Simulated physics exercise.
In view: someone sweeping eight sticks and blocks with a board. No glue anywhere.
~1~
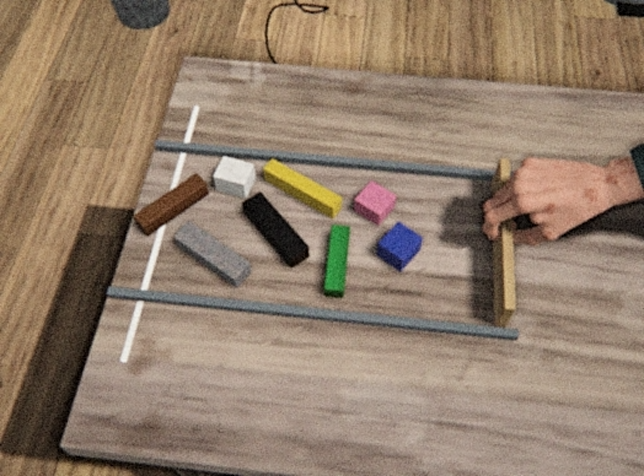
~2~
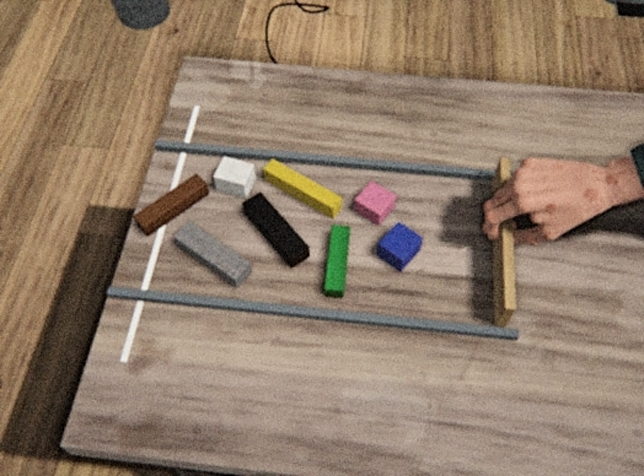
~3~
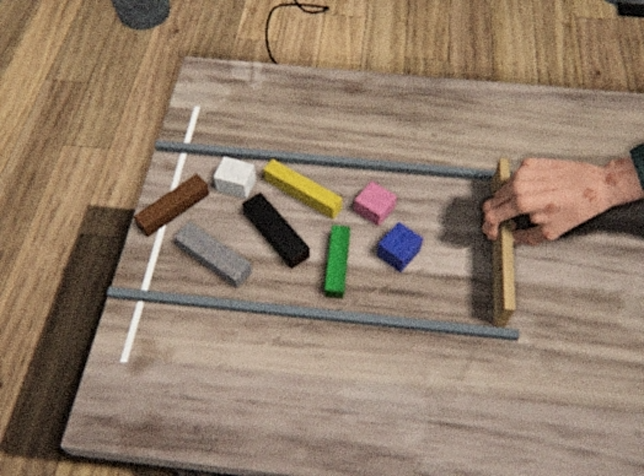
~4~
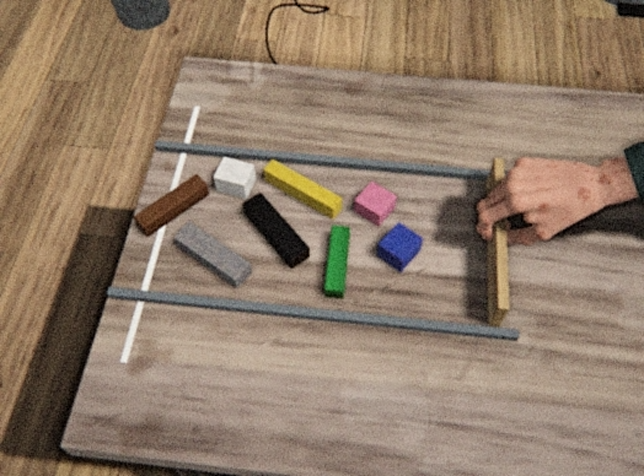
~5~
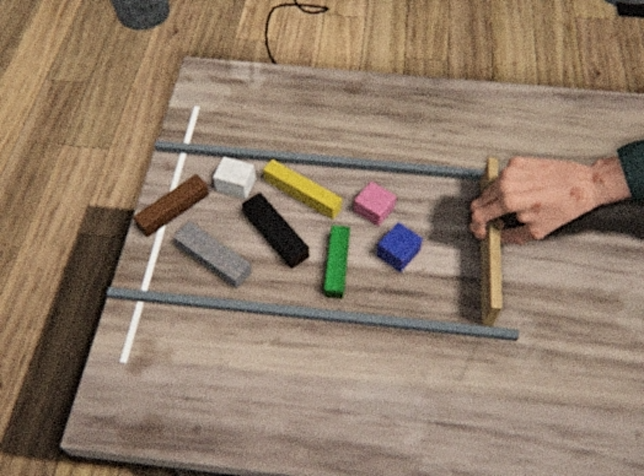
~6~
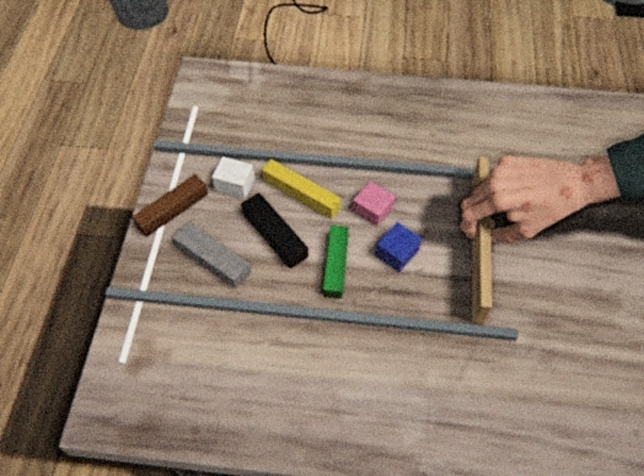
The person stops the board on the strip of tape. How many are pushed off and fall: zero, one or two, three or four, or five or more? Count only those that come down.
Here the number that fall off is five or more.
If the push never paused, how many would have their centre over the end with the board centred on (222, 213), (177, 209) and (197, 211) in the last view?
Place by place, 1, 4 and 2.
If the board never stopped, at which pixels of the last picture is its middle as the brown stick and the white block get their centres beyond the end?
At (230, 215) for the brown stick; at (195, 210) for the white block.
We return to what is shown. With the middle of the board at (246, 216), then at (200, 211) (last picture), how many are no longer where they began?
8 and 8.
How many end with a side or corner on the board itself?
It touches 2.
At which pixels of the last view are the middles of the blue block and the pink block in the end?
The blue block at (142, 229), the pink block at (154, 190).
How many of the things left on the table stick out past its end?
It comes to 0.
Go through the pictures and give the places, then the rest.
In the first frame, brown stick (172, 205); grey bar (212, 254); white block (235, 177); board (502, 240); tape (165, 219).
In the second frame, grey bar (213, 254); yellow bar (302, 189).
In the third frame, white block (235, 178); board (502, 240).
In the fourth frame, brown stick (172, 205); green stick (338, 261).
In the fifth frame, grey bar (212, 255); black stick (275, 230).
In the sixth frame, brown stick (171, 205); grey bar (211, 255); white block (234, 178); board (481, 238); tape (163, 219).
A little later, none off yet; brown stick at rest near (171, 205); grey bar at rest near (211, 255); white block at rest near (234, 178).
Next, none off yet; brown stick moving near (167, 207); grey bar shifted a little near (172, 259); white block shifted about its own width near (213, 172).
When it is over, the number that fall off is five or more; down, green stick, yellow bar, black stick, white block, grey bar and brown stick.
